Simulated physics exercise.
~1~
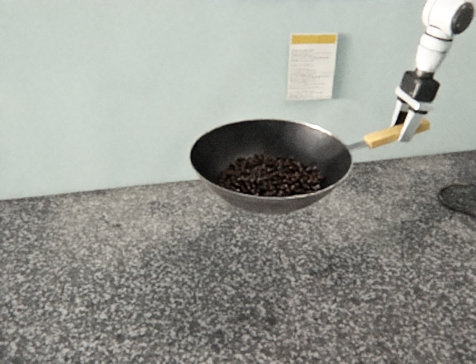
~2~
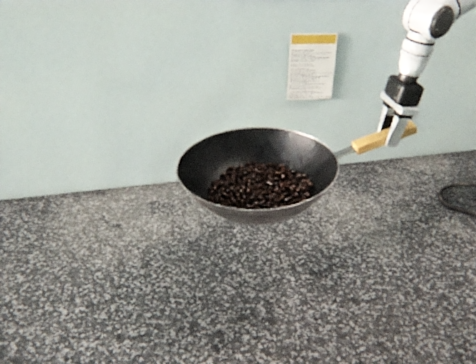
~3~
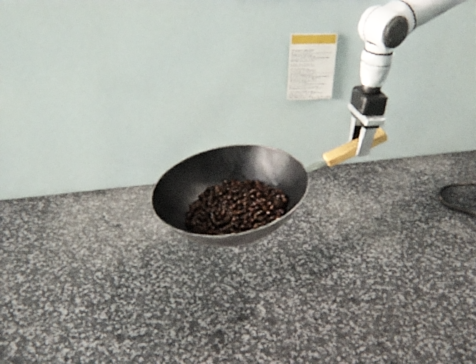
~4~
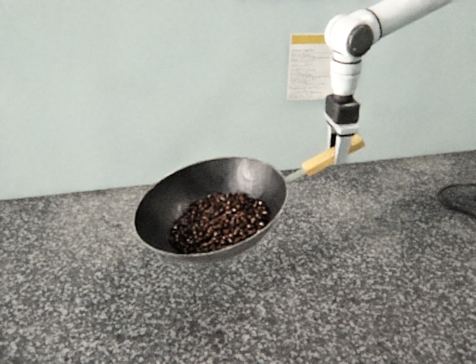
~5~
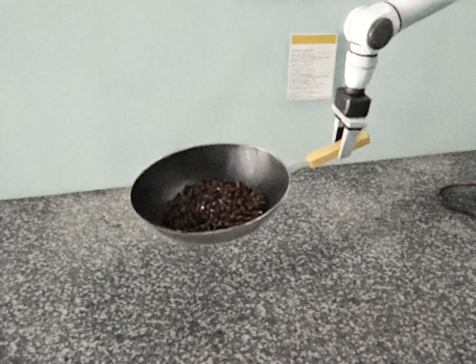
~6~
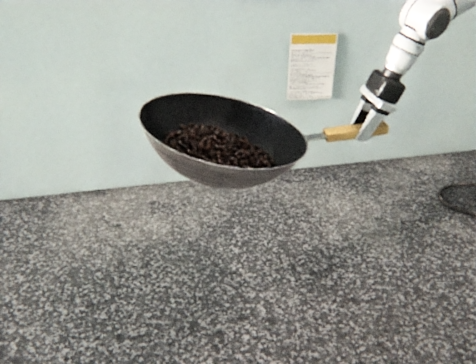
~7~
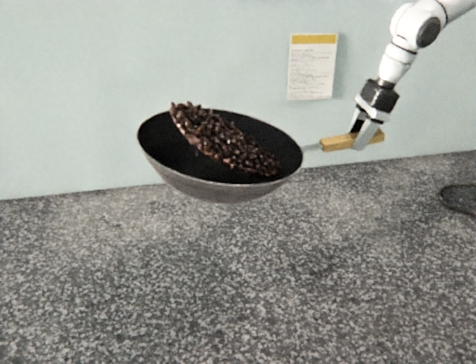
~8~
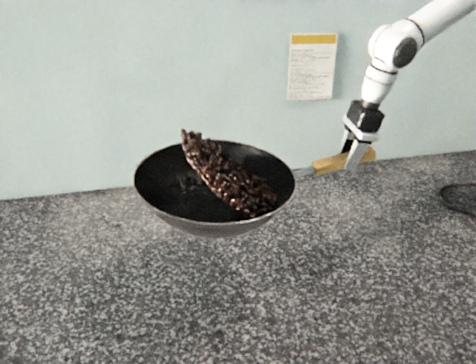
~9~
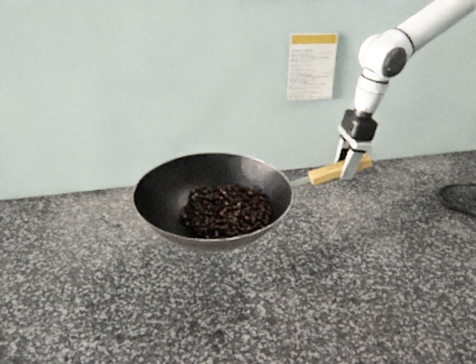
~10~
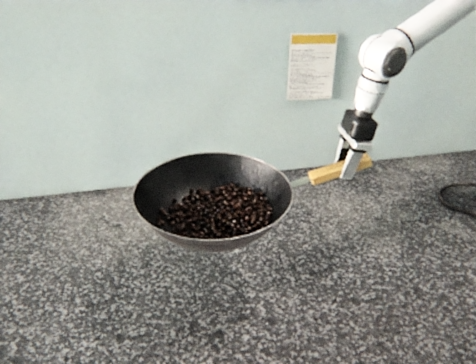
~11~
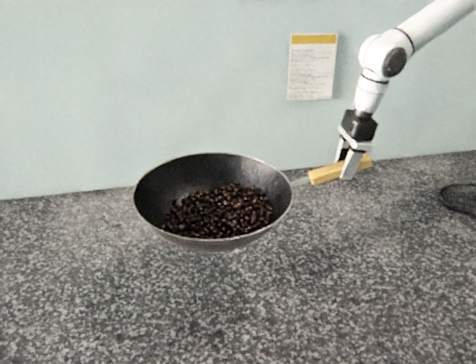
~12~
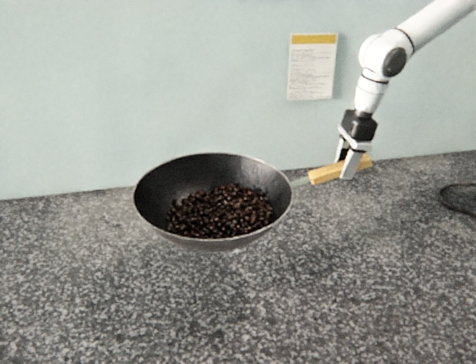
A dark wok holding a heap of dark brown beans hangs in the grip of a white robot arm, which clasps its wooden handle above a speckled grey surface. Seen from a still viewpoint, a pale green wall with a yellow-topped paper notice stands behind. The arm carries the wok left and downward, tipping it slightly, then swings it upward with its far left side raised. The beans sweep up the left side in a slanting mass, rising above the rim as the wok lowers. They drop back inside, spread out and settle, and the wok stays level and still, with no beans spilled.
